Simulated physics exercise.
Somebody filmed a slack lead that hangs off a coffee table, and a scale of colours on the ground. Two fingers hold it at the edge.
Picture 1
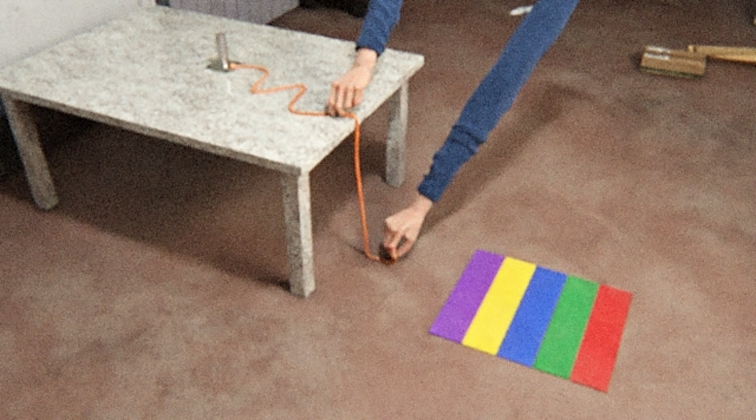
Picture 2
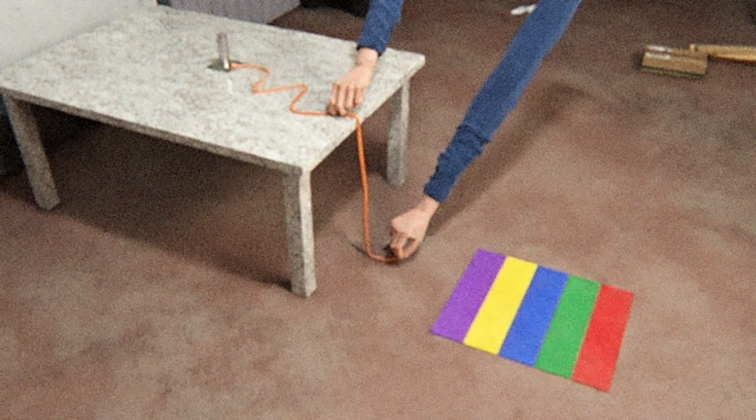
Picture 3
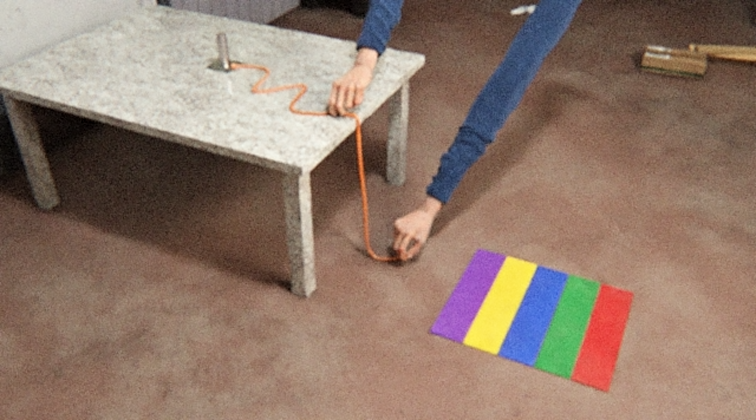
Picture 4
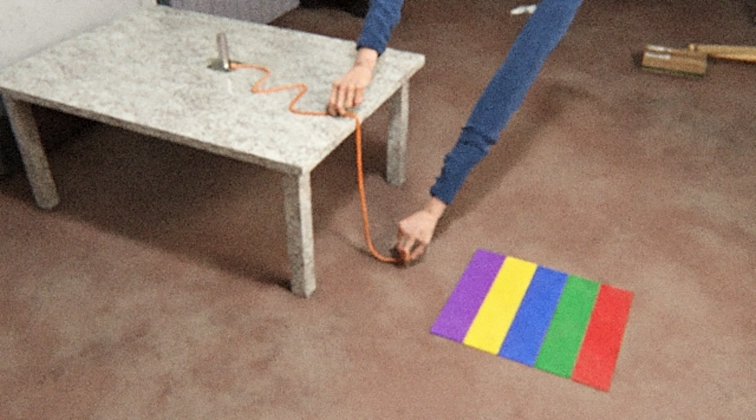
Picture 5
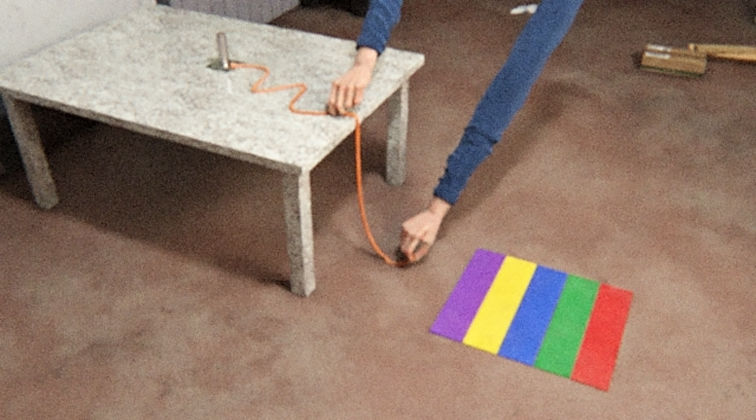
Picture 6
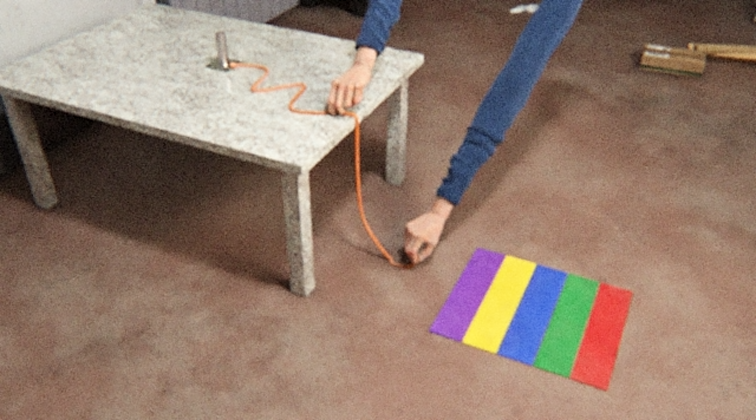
A hand near the floor slowly drew the low end of an orange cord a little to the right, toward the striped colour mat, while another hand pinned the cord at the table's edge.
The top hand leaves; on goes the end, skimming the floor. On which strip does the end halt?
The end stops over the red strip.
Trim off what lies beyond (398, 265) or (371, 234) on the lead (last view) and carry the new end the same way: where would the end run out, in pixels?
About (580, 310) and (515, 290).
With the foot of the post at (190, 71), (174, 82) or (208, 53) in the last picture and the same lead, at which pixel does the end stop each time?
The places are (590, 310), (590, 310) and (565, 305).
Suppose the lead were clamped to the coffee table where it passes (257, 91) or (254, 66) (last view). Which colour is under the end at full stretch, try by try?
Taking them in turn: Green; red.
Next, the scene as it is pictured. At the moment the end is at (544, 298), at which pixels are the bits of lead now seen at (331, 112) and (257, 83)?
About (376, 179), and the other about (283, 85).
Soon after, end near (544, 298); over blue.
After that, end near (588, 311); over green.
At the stop, end near (614, 319); over red. It gets as far as the red strip.
